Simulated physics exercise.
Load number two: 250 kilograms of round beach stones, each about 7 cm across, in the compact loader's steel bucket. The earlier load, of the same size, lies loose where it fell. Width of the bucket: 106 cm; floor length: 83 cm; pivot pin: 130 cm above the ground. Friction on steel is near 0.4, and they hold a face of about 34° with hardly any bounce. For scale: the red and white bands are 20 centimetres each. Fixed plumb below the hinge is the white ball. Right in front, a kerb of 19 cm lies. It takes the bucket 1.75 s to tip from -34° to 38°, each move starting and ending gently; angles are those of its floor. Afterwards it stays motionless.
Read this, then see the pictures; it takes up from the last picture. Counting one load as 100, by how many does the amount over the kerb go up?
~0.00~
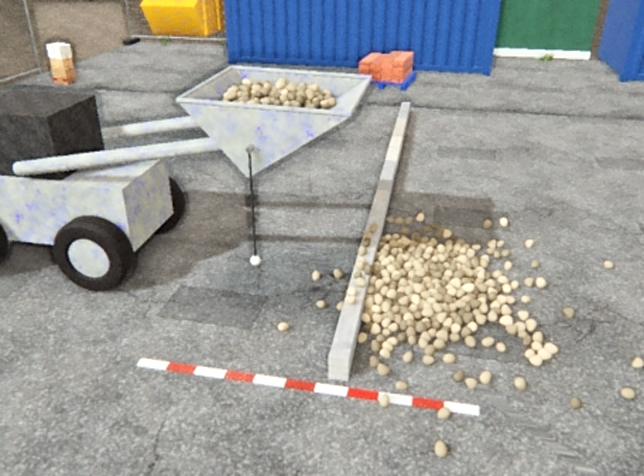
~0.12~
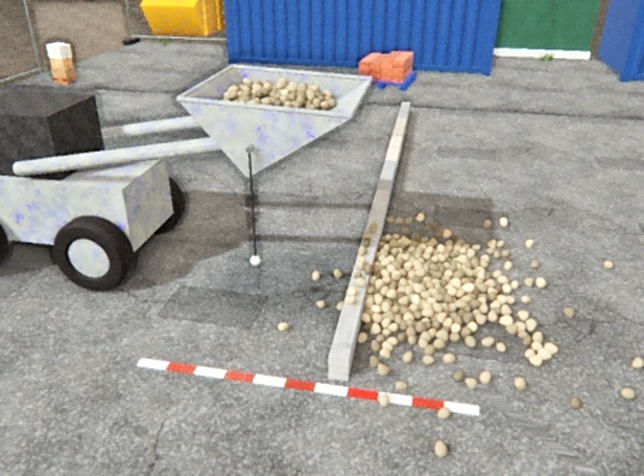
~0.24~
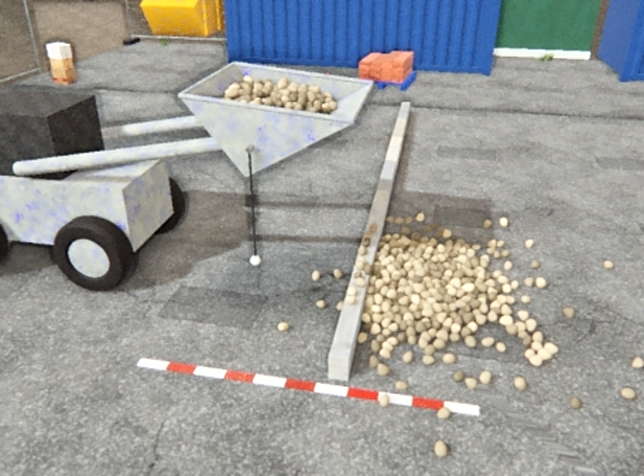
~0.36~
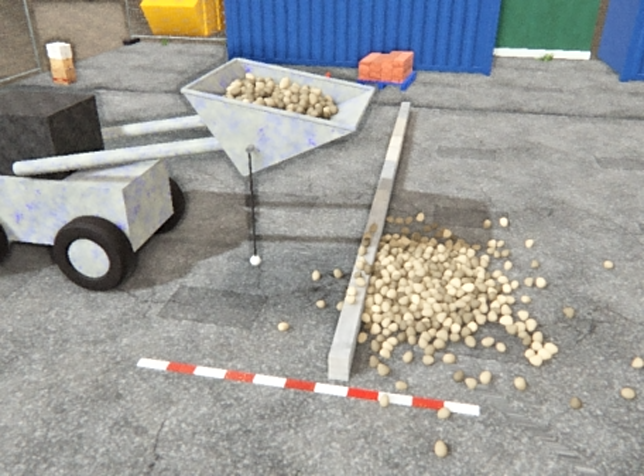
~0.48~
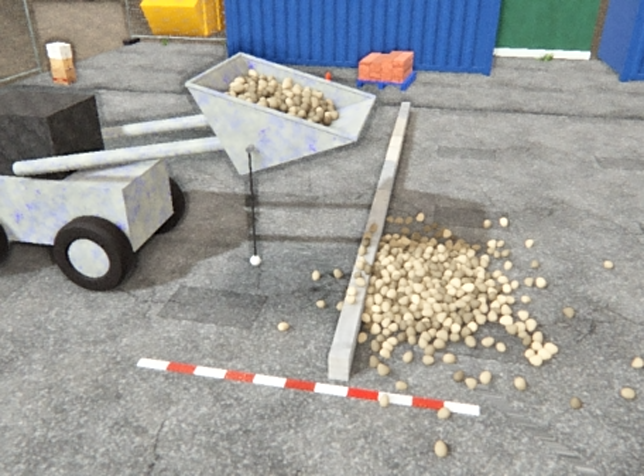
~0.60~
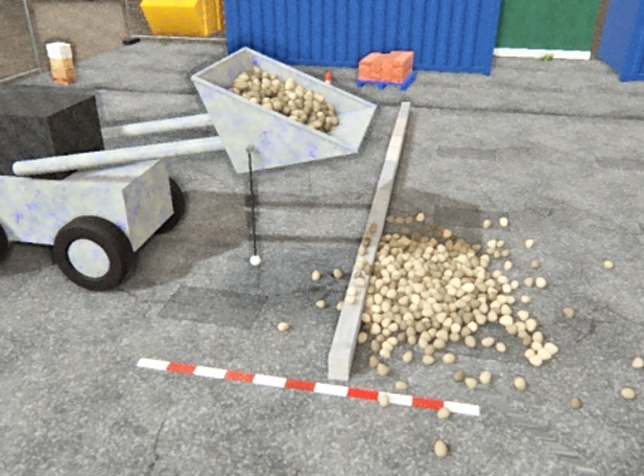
By about 86 out of 100.
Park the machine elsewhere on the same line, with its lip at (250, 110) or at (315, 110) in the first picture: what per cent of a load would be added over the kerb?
First place about 0 %, second about 25 %.
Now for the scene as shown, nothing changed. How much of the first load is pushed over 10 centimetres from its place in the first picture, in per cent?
Near 15 per cent, I reckon.
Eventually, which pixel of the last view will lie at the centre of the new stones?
Around (402, 273) in the last picture.
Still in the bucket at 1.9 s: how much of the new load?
Close to 25 in a hundred.
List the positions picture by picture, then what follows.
Lip at (351, 115), floor tilted -34°, highest stones at (269, 89). The earlier load is highest near (364, 257), 23 cm above ground level, 4 % on this side of the kerb, 96 % over the kerb, in the first picture.
Lip at (351, 116), floor tilted -33°, highest stones at (261, 88); the stones move at 0.1 m/s on average, in the second picture.
Lip at (353, 121), floor tilted -30°, highest stones at (256, 88); the stones move at 0.1 m/s on average, in the third picture.
The bucket is at -26°, its lip at (355, 129); the top of the load is at (249, 86); the stones move at 0.1 m/s on average, in the fourth picture.
The bucket is at -21°, its lip at (356, 139); the top of the load is at (247, 83); the stones move at 0.2 m/s on average, in the fifth picture.
Lip at (357, 151), floor tilted -14°, highest stones at (250, 79); the stones move at 0.2 m/s on average, in the sixth picture.
After 1.3 s the floor is at 27°; in per cent of one load, 99 in the bucket, 5 on this side of the kerb, 96 over the kerb; the foremost stones are at (593, 322).
After 1.9 s the floor is at 38°; in per cent of one load, 24 in the bucket, 40 on this side of the kerb, 136 over the kerb; the foremost stones are at (593, 322).
After 2.2 s the floor is at 38°; in per cent of one load, 0 in the bucket, 28 on this side of the kerb, 172 over the kerb; the foremost stones are at (593, 322).
After 4.7 s the floor is at 38°; in per cent of one load, 0 in the bucket, 18 on this side of the kerb, 182 over the kerb; the foremost stones are at (593, 322). Net gain over the kerb, 86.
